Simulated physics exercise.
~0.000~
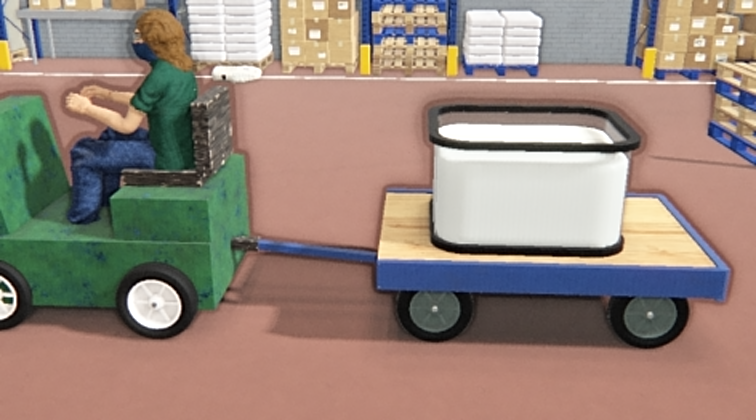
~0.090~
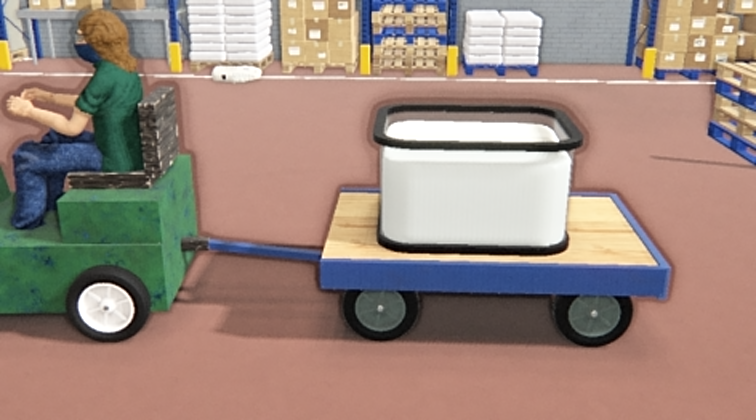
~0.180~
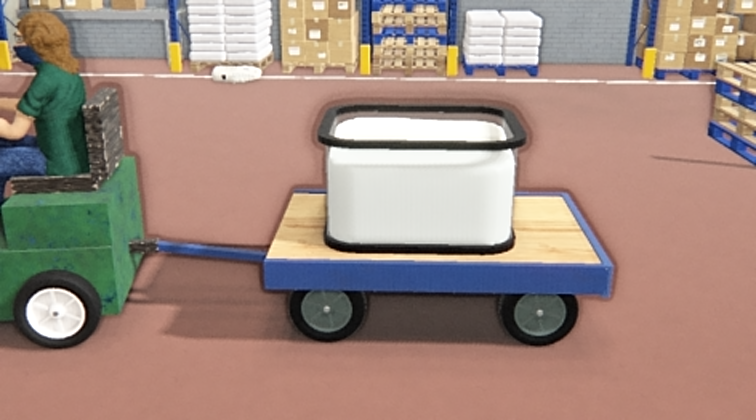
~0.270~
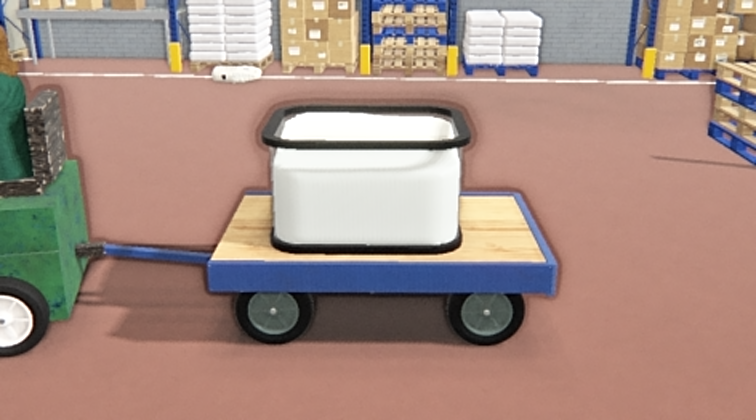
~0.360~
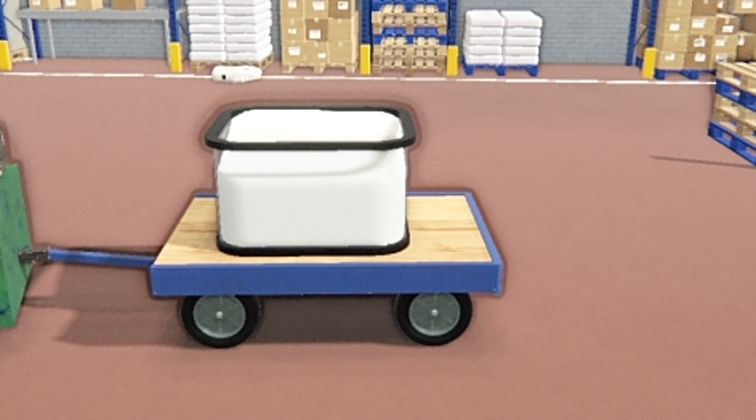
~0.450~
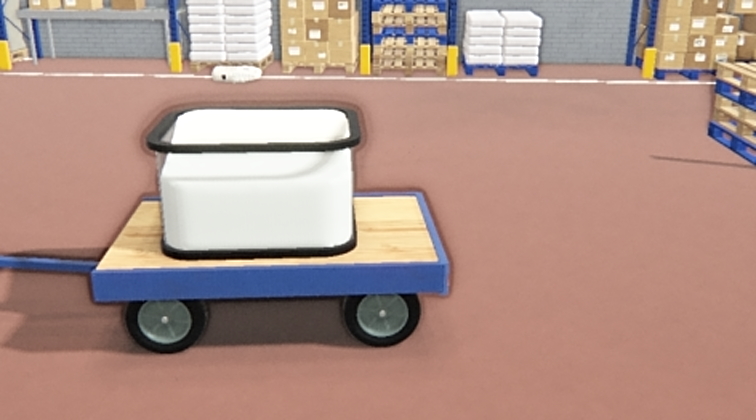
A green tug with a seated driver pulls a cart carrying a white tub leftward.
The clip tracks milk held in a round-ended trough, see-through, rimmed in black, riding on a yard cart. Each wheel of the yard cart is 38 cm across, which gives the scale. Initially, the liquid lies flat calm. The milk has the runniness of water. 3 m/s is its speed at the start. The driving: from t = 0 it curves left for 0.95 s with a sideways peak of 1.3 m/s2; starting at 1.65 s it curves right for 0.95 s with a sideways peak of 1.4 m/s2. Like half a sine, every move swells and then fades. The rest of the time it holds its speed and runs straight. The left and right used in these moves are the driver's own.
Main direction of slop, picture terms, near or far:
Near.
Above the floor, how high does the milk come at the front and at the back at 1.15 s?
Front 44 cm, back 42 cm.
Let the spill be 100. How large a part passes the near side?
Some 70 per cent of it.
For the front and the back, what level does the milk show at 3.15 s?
At that moment it stands around 40 cm in front and around 44 cm behind.
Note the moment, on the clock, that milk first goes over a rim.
2.3 s.
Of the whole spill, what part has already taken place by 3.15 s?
By then it's around 80 per cent.
After 1.15 s it stands 42 cm high behind and 44 cm in front; all of it is still inside.
After 2.05 s it stands 43 cm high behind and 43 cm in front; all of it is still inside.
After 3.15 s it stands 43 cm high behind and 40 cm in front; 4 per cent has gone over the near side, a little elsewhere.
After 5.59 s 5 per cent has gone over the near side, a little elsewhere; the near side has passed 3 per cent and the far side 1.
